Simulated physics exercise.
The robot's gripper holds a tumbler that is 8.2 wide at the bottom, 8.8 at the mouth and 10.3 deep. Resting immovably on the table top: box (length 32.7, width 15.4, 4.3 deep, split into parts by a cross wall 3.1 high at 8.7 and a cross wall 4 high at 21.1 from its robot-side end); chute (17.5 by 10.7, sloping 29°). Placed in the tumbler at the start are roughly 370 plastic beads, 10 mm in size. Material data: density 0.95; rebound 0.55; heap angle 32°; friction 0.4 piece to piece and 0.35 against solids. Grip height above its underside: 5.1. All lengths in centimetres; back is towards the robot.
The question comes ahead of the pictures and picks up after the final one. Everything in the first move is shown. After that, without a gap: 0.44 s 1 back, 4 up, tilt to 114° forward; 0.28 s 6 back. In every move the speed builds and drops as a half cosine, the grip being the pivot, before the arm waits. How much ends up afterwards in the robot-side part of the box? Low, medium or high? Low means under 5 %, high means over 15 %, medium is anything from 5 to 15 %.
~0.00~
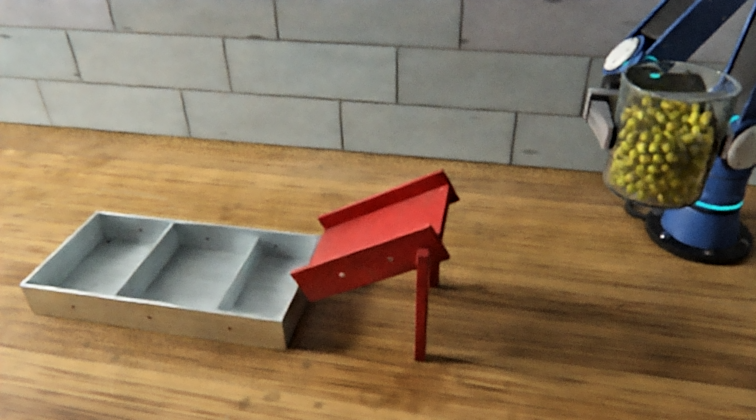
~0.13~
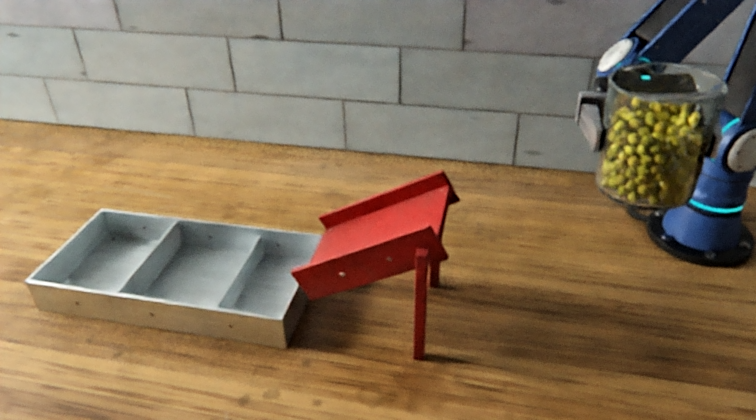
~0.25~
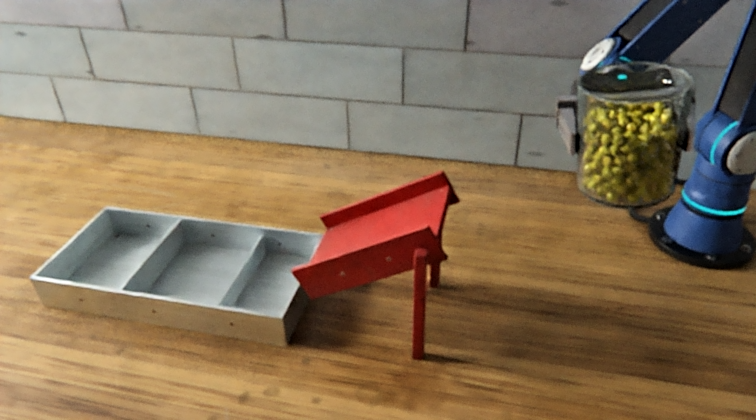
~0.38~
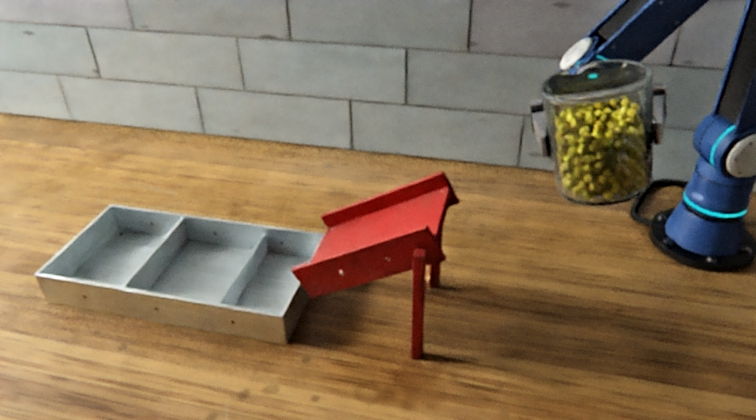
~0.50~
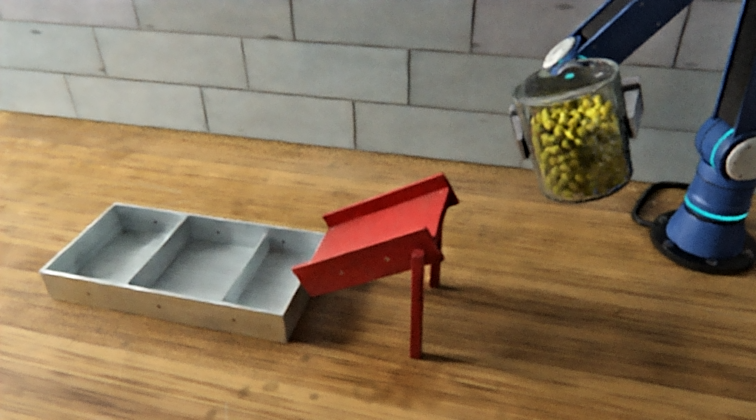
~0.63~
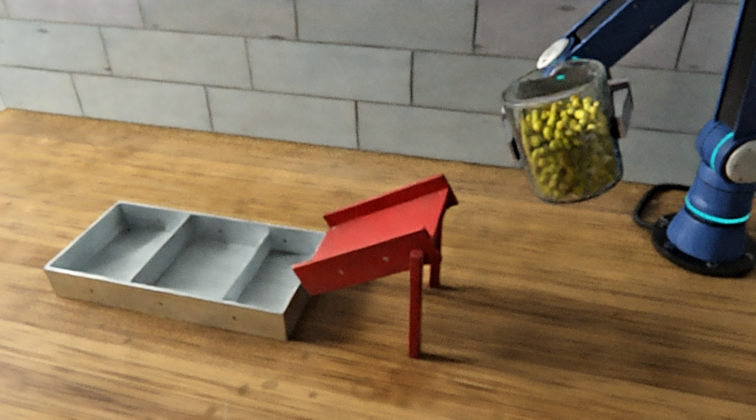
Low.
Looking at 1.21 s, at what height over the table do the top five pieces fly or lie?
30 cm or thereabouts.
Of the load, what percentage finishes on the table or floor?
100 per cent, give or take.
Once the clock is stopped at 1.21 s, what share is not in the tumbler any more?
I'd put it at some 45 percent up to then.
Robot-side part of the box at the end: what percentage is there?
Some 0 in a hundred.
After 0.92 s, tilted 89° forward, highest piece 34 above the table; 367 in the tumbler.
After 1.21 s, tilted 114° forward, highest piece 30 above the table; 206 in the tumbler, 26 on the table or floor, 135 on the chute or in flight.
After 1.55 s, tilted 114° forward, highest piece 27 above the table; 320 on the table or floor, 12 in the tumbler, 35 on the chute or in flight.
After 2.60 s, tilted 114° forward, highest piece 1 above the table; 367 on the table or floor.
In the end, 367 on the table or floor. That is 0 % in the robot-side part of the box.
